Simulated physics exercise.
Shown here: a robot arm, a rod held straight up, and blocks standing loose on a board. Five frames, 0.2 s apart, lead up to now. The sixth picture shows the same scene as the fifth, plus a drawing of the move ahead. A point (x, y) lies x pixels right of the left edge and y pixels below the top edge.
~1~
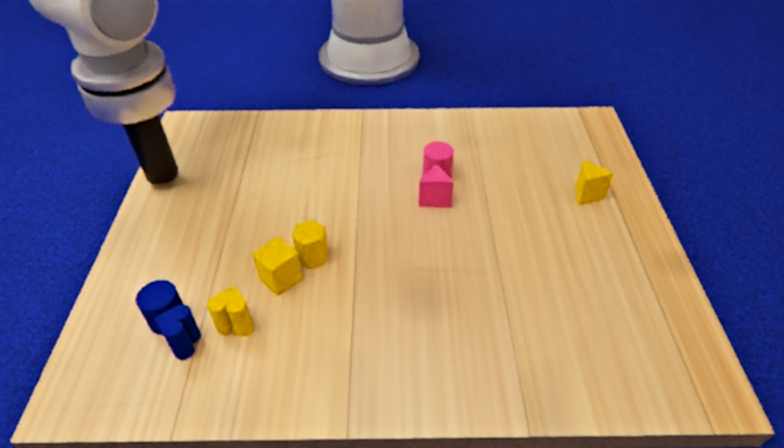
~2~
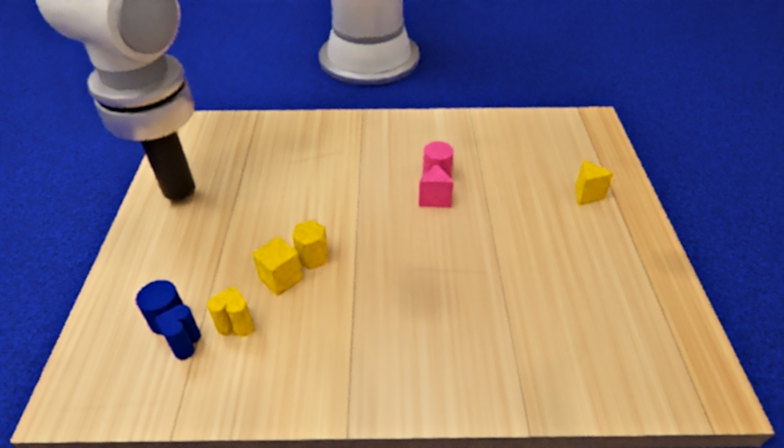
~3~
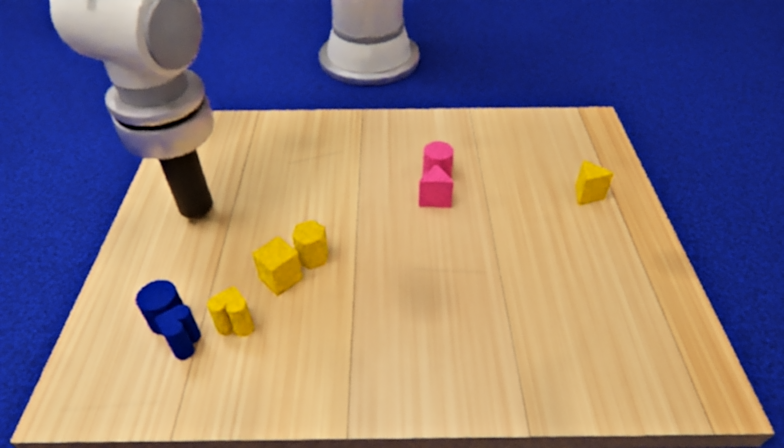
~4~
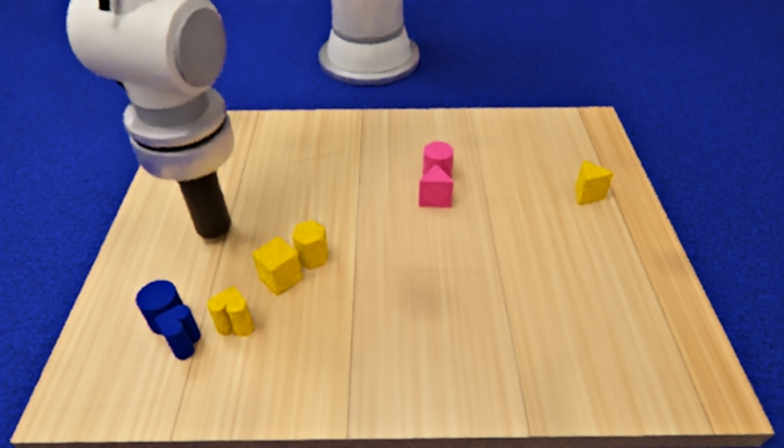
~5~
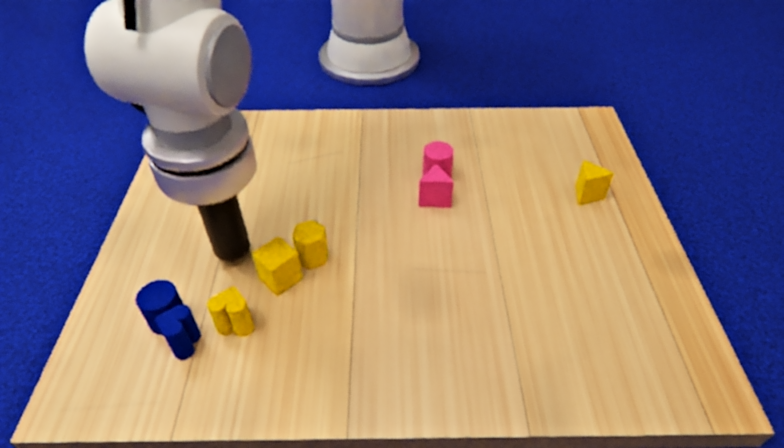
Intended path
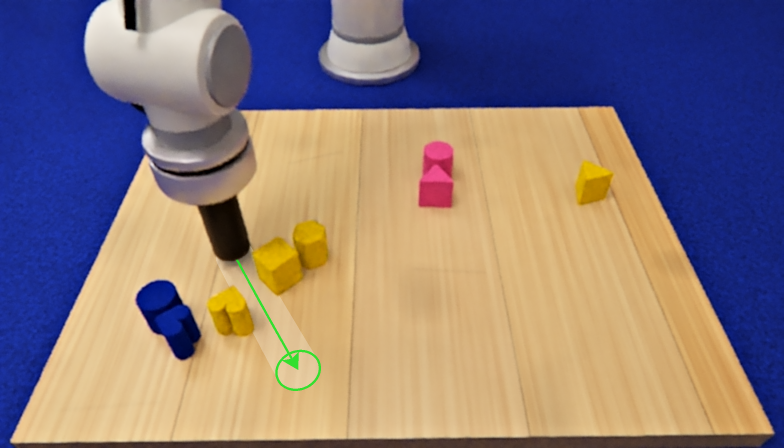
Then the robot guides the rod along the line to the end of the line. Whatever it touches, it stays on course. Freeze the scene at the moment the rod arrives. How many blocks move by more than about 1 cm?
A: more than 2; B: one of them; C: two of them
B
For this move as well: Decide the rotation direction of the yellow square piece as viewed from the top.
Against the clock.
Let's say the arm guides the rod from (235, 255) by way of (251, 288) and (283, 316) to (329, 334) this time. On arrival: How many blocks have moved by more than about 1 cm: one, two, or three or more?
One block shifts.
The line goes from (235, 255) directly to (298, 370).
The first path, step by step. One third of the way, rod at (251, 283); yellow square piece at (285, 258), turned 45° anticlockwise.
Two thirds of the way, rod at (272, 321); yellow heart-shaped block at (225, 304); yellow square piece at (290, 261), turned 70° anticlockwise.
At the end, rod at (297, 363); yellow heart-shaped block at (225, 304); yellow square piece at (290, 261), turned 70° anticlockwise; yellow hexagonal block unmoved.
